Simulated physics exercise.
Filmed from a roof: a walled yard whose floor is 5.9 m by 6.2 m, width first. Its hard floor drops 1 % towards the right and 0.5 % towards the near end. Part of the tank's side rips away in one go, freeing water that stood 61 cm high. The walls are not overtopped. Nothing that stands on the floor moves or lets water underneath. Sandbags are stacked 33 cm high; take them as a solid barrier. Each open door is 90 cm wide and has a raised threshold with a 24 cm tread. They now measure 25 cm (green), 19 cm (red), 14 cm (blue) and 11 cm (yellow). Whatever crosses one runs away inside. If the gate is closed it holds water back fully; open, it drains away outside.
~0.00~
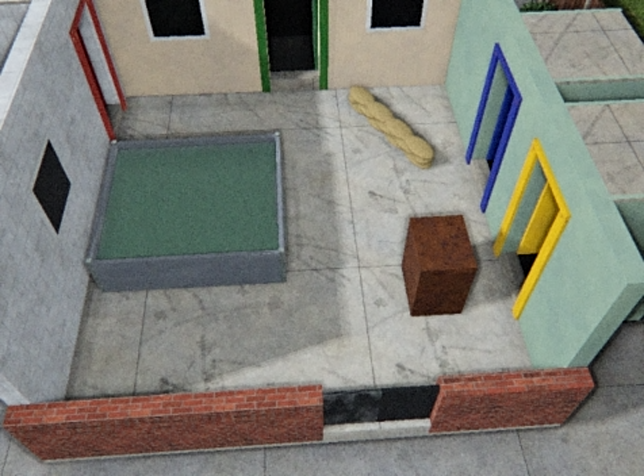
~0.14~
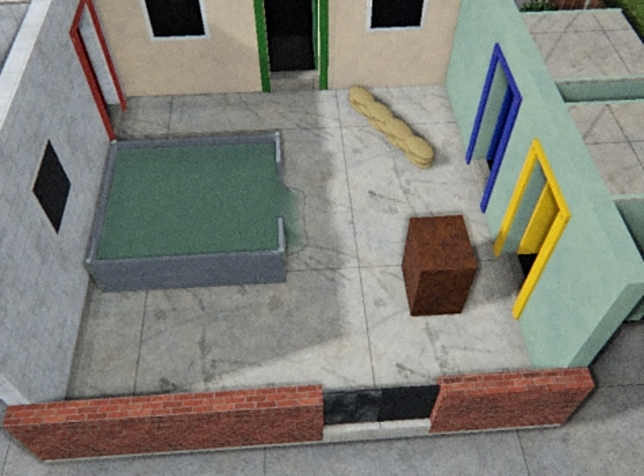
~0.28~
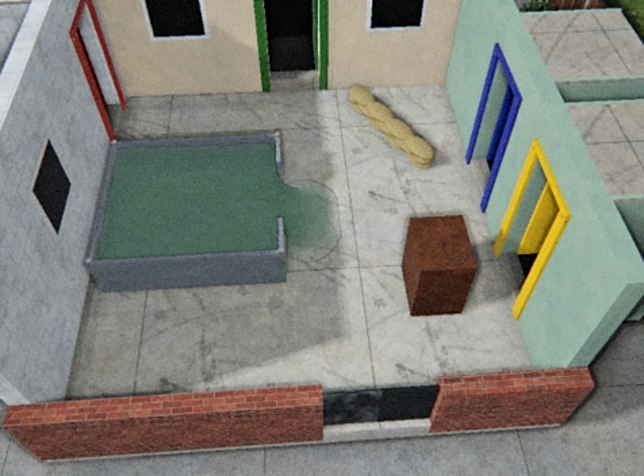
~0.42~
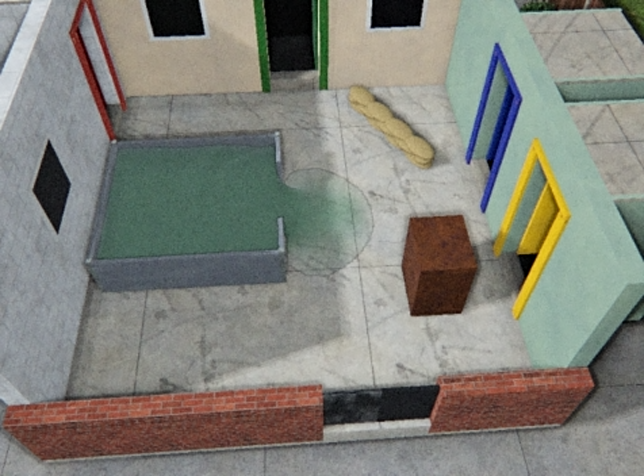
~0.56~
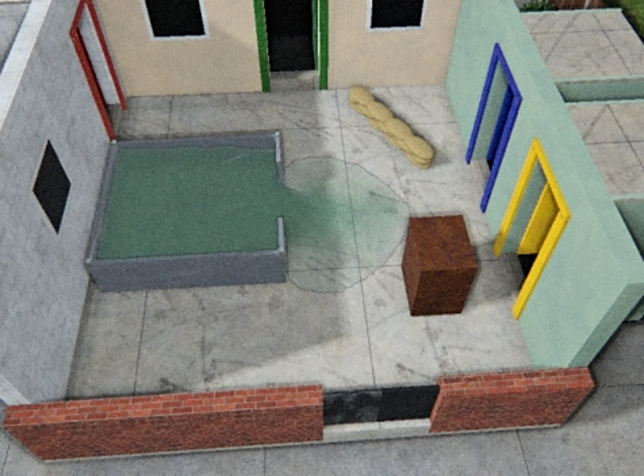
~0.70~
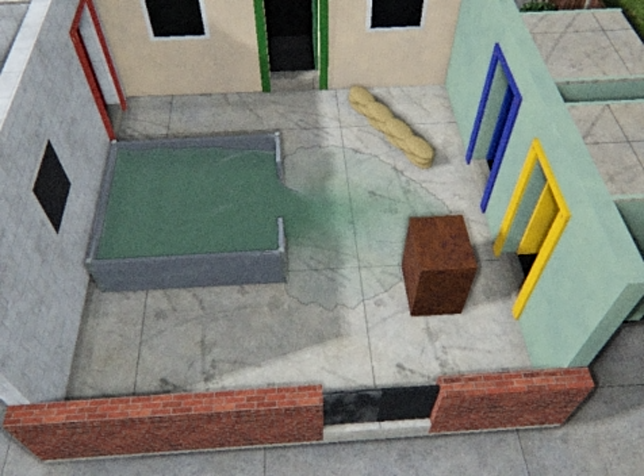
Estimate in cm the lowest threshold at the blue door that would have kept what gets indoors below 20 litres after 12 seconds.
It would have to be roughly 27 cm high.
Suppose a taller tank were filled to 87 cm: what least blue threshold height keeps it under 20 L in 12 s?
Then roughly 39 cm.
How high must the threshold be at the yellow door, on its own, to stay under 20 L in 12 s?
About 22 cm at yellow.
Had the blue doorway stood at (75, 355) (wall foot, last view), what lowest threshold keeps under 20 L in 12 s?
Roughly 9.0 cm.
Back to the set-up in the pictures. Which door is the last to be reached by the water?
It is the red one.
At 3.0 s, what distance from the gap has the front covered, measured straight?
Some 4.4 m out.
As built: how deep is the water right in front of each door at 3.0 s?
In cm: Green 9, red 0, blue 26, yellow 17.
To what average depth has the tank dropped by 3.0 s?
About 33 cm.
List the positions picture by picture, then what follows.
The tank at (193, 197) is whole and still, 61 cm deep; the blue door at (490, 138) is dry, in the first frame.
The front is at (301, 245), 0.3 m from the gap at (279, 209); 0.3 m2 of floor is wet, 62 cm left at the back, in the second frame.
The front is at (336, 234), 0.8 m from the gap at (279, 211); 1.0 m2 of floor is wet, 61 cm left at the back, in the third frame.
Water pours out at (279, 212) and has run 1.3 m, to (367, 229); about 8 cm deep outside, 61 cm at the back, in the fourth frame.
The front is at (405, 221), 1.9 m from the gap at (279, 211); 3.3 m2 of floor is wet, 61 cm left at the back, in the fifth frame.
Water pours out at (279, 211) and has run 2.5 m, to a hidden place; about 4 cm deep outside, 58 cm at the back; 0.8 m in a straight line remain to the blue door at (490, 138), in the sixth frame.
After 1.4 s water covers 25 % of the floor, deepest (38 cm) near (291, 220); 11 cm at the blue door, 11 litres in over its 14 cm threshold.
After 3.0 s water covers 50 % of the floor, deepest (28 cm) near (476, 211); 26 cm at the blue door, 147 litres in over its 14 cm threshold.
After 12.0 s water covers 95 % of the floor, deepest (14 cm) near (519, 400); 12 cm at the blue door, 246 litres in over its 14 cm threshold.
At the blue door as built, the water arrived by 1.0 s and peaked near 29 cm at 2.2 s.
Run again over the same 12 s with other heights there, 46 litres in over 23.5 cm, 3 litres over 31.5 cm. The limit of 20 litres is kept from about 27 cm up.
